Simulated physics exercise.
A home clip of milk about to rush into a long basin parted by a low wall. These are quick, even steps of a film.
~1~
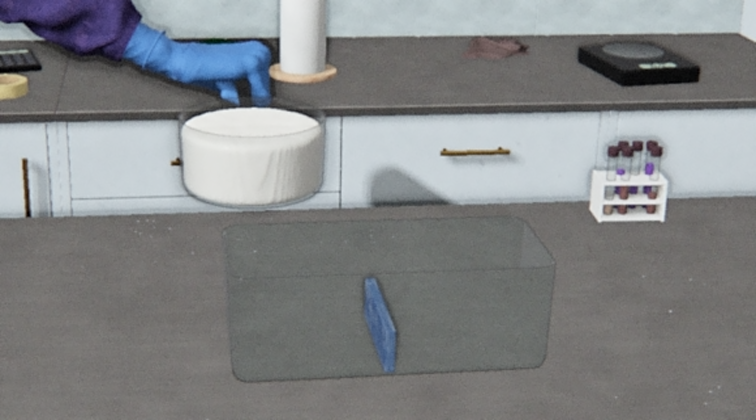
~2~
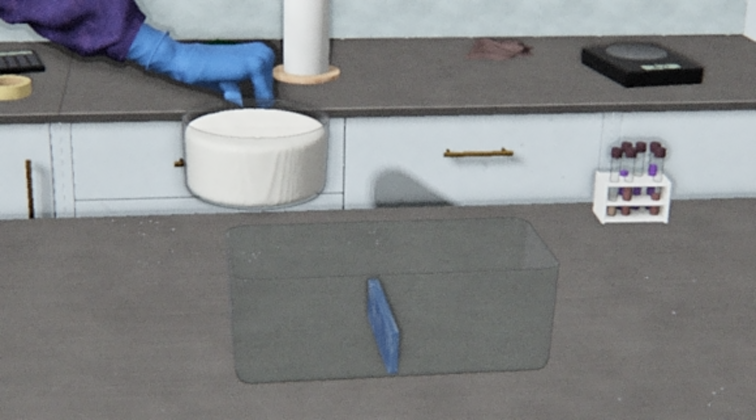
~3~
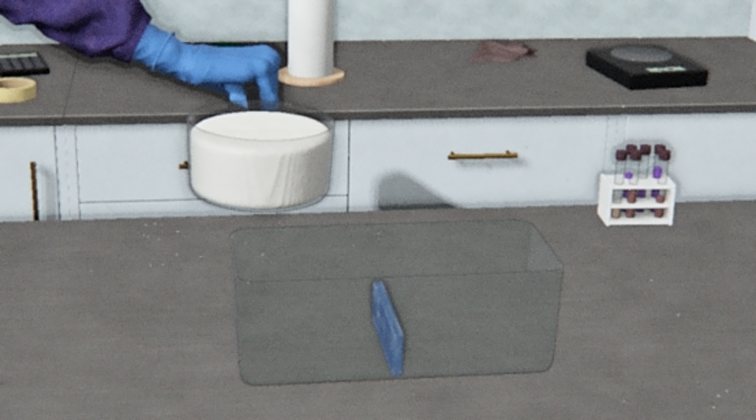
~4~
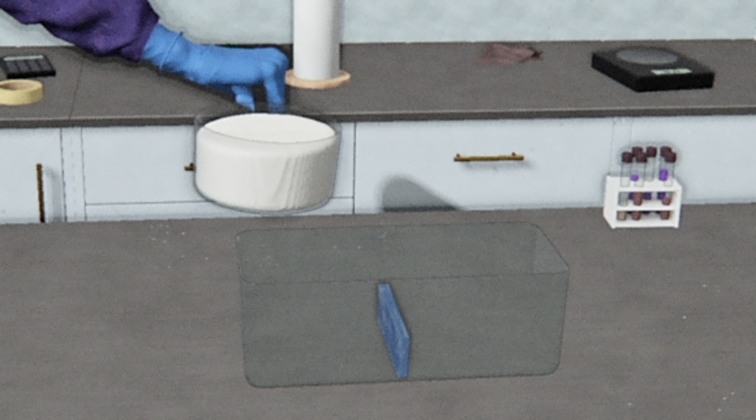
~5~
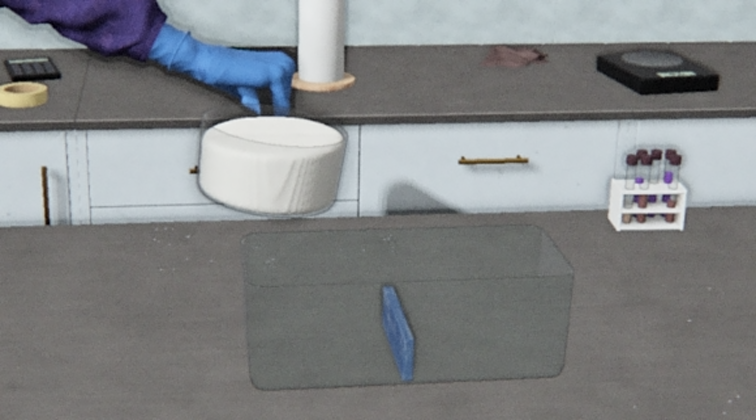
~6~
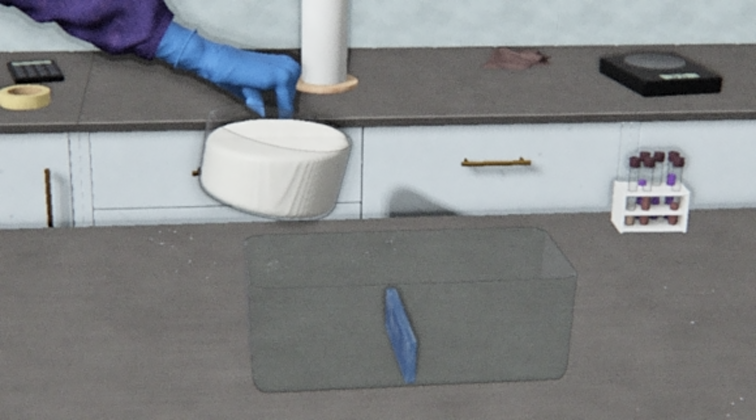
A round clear container of white milk hangs above a long, empty transparent basin with a low blue wall inside, seen from the front and slightly above in a lab-like room. Behind the grey worktop, a blue-gloved, purple-sleeved arm reaches in from the left near a white cylinder, with a black device and capped tubes to the right. The container, level at first, gradually tilts rightward, its milk shifting inside, while the view drifts slightly left.
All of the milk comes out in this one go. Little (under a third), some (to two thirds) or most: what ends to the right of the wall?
It comes to between a third and two thirds.
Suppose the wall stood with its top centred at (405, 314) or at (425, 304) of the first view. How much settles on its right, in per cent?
In turn 30 and 0 in a hundred.
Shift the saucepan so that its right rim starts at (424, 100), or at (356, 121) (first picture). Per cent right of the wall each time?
The first gives 95 %, the second 80 %.
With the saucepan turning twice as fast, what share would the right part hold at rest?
About 45 per cent.
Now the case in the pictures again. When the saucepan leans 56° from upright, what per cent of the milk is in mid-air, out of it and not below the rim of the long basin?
Near 20 %.
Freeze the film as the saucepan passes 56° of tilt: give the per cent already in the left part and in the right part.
The left part 5 per cent, the right part 10.
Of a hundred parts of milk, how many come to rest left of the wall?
About 45 per cent.
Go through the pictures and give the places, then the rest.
In the first frame, tilt 0°; pouring edge (324, 117); surface from (182, 128) to (322, 125); the long basin's rim runs from (226, 253) to (540, 242); the wall's top is at (380, 305).
In the second frame, tilt 0°; pouring edge (328, 119); surface from (186, 129) to (325, 126).
In the third frame, tilt 2°; pouring edge (333, 123); surface from (190, 132) to (329, 129).
In the fourth frame, tilt 4°; pouring edge (340, 128); surface from (197, 133) to (336, 132).
In the fifth frame, tilt 8°; pouring edge (346, 135); surface from (203, 136) to (344, 134).
In the sixth frame, tilt 12°; pouring edge (350, 142); surface from (207, 139) to (348, 137).
A moment on, the saucepan is tipped part way and 61 per cent is still to pour, 5 is left of the wall and 12 right of it.
Next, the saucepan is tipped on its side and 17 per cent is still to pour, 21 is left of the wall and 55 right of it.
Then the saucepan is tipped on its side and 3 per cent is still to pour, 40 is left of the wall and 56 right of it.
Later the saucepan is tipped on its side and 1 per cent is still to pour, 43 is left of the wall and 56 right of it.
Finally, 43 per cent lies left of the wall, 56 right of it and 0 outside.
